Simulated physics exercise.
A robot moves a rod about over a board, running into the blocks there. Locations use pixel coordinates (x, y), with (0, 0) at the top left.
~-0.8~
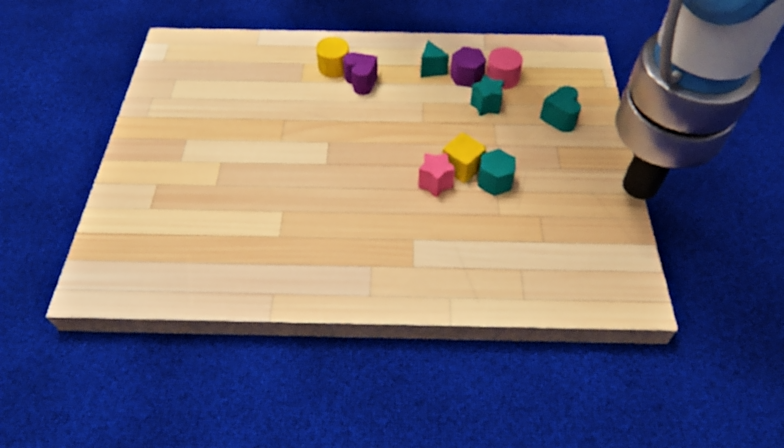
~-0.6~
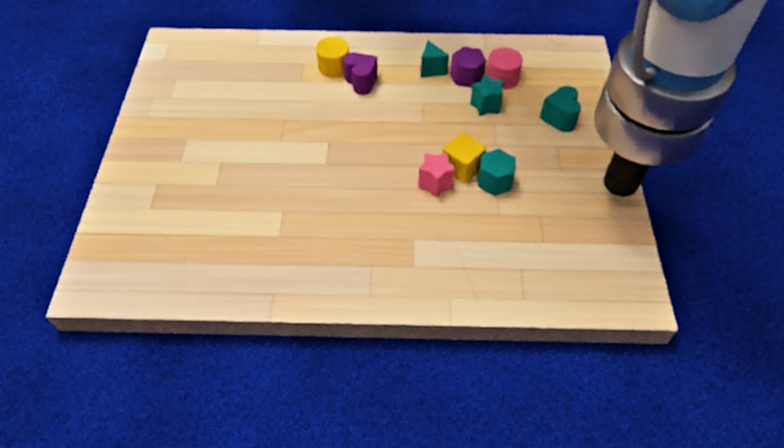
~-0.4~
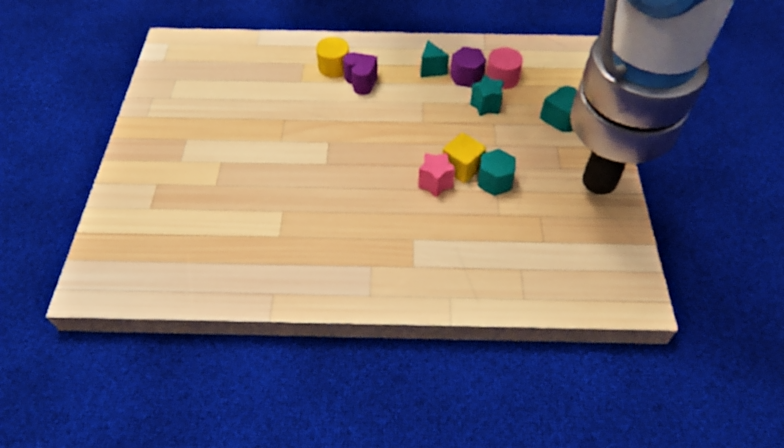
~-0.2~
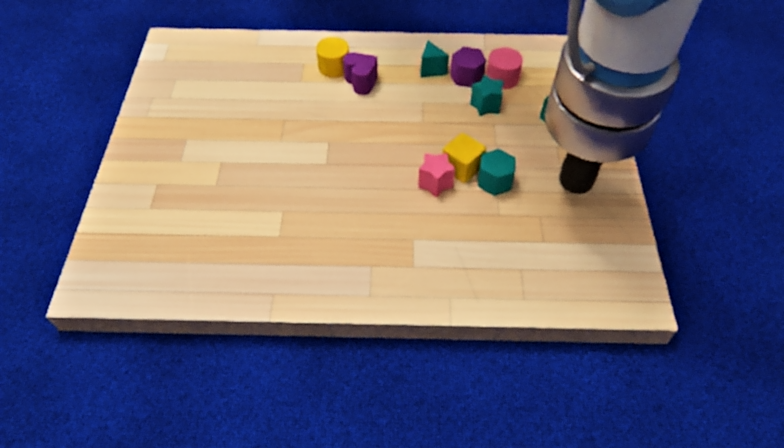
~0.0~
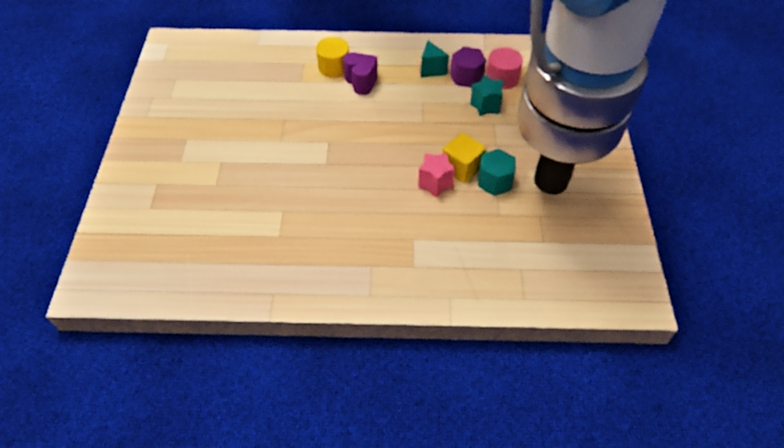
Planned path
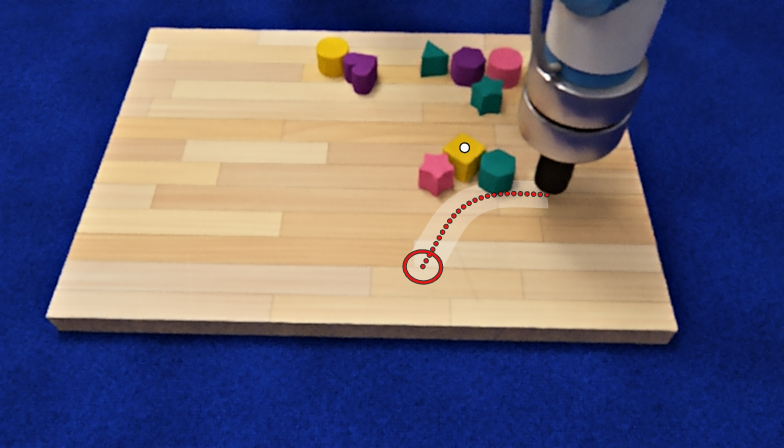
A robotic arm with a black rod moving steadily left across a wooden board, while the colourful blocks around it stay still.
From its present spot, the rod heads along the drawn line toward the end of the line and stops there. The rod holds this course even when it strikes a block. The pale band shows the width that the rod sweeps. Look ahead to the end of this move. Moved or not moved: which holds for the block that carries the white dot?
Once the path is done, it is somewhere new.
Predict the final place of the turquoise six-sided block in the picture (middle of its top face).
(462, 157)
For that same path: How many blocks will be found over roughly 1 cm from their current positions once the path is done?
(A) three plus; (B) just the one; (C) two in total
C: Two in total.
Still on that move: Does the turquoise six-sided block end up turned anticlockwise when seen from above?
I'd say no.
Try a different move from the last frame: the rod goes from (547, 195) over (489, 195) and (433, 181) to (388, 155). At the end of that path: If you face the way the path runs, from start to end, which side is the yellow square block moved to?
Displaced right.
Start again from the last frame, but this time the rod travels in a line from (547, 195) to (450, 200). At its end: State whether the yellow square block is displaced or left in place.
The yellow square block will be pushed away from where it stands.
Drawn move, from (547, 195) by way of (491, 195) and (449, 223) to (423, 267); the dot is on the yellow square block.
On the path given first. One third of the way, rod (493, 183); yellow square block (449, 136); turquoise six-sided block (469, 157), turned 45° clockwise.
Two thirds of the way, rod (450, 211); pink star-shaped block (432, 164); yellow square block (447, 135), turned 15° clockwise; turquoise six-sided block (462, 157), turned 55° clockwise.
At the end, rod (424, 255); pink star-shaped block (432, 164); yellow square block (447, 135), turned 15° clockwise; turquoise six-sided block (462, 157), turned 55° clockwise.
